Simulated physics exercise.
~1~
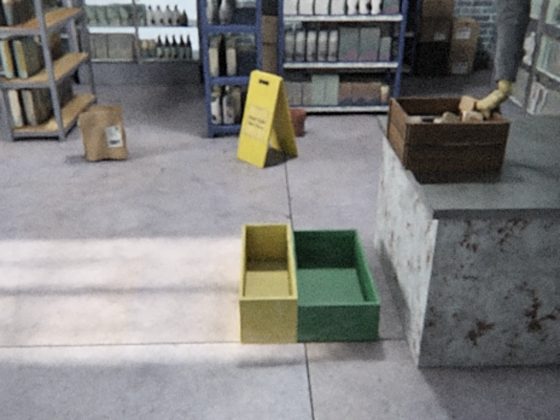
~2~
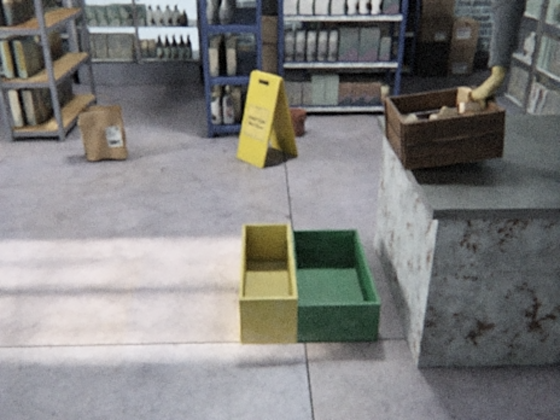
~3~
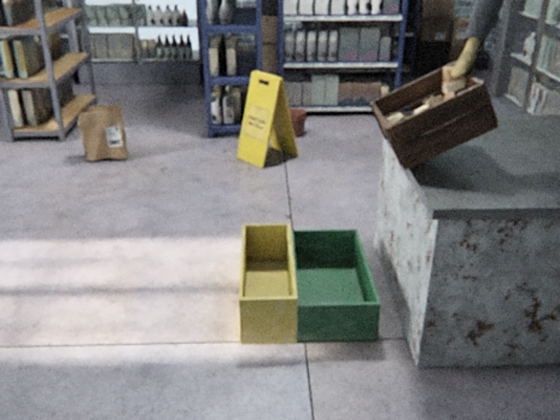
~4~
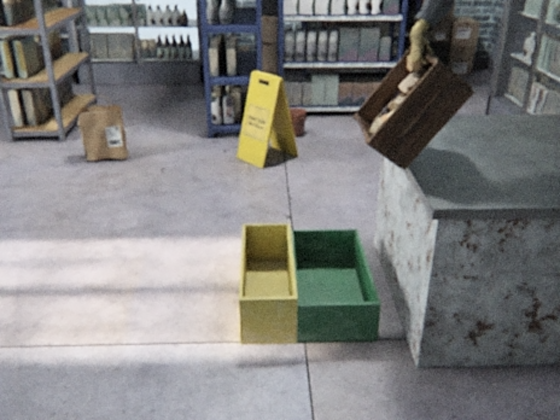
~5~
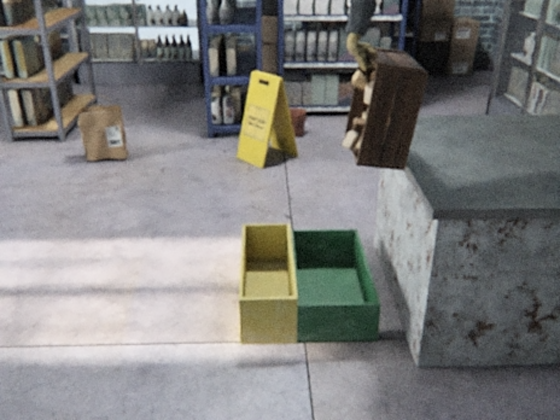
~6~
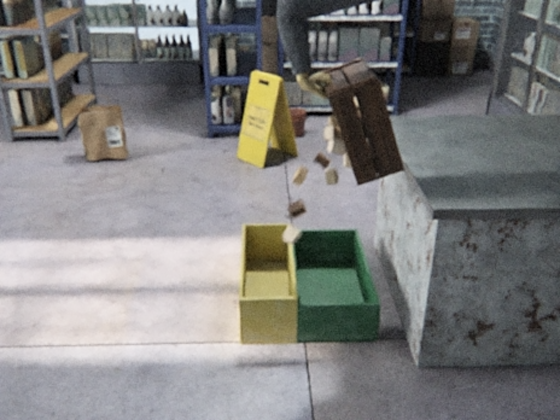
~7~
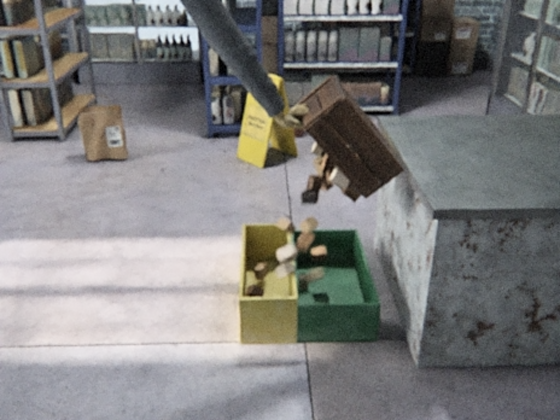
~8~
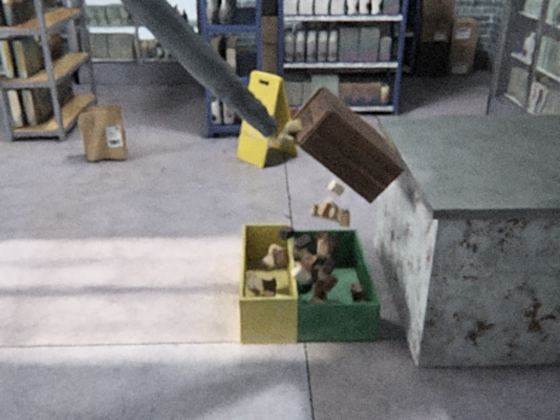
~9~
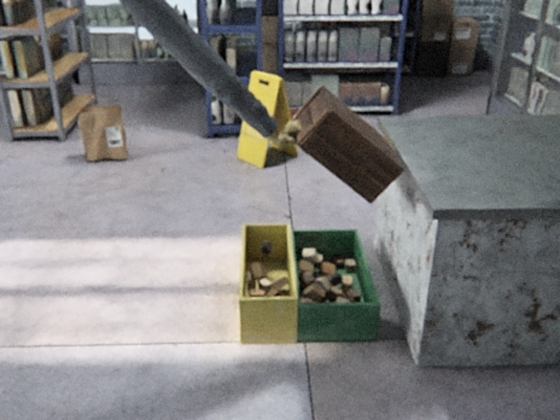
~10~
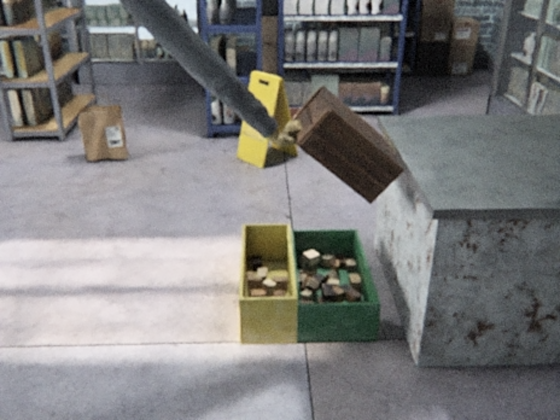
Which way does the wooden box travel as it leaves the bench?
It moves to the left, out over the floor beside the bench.
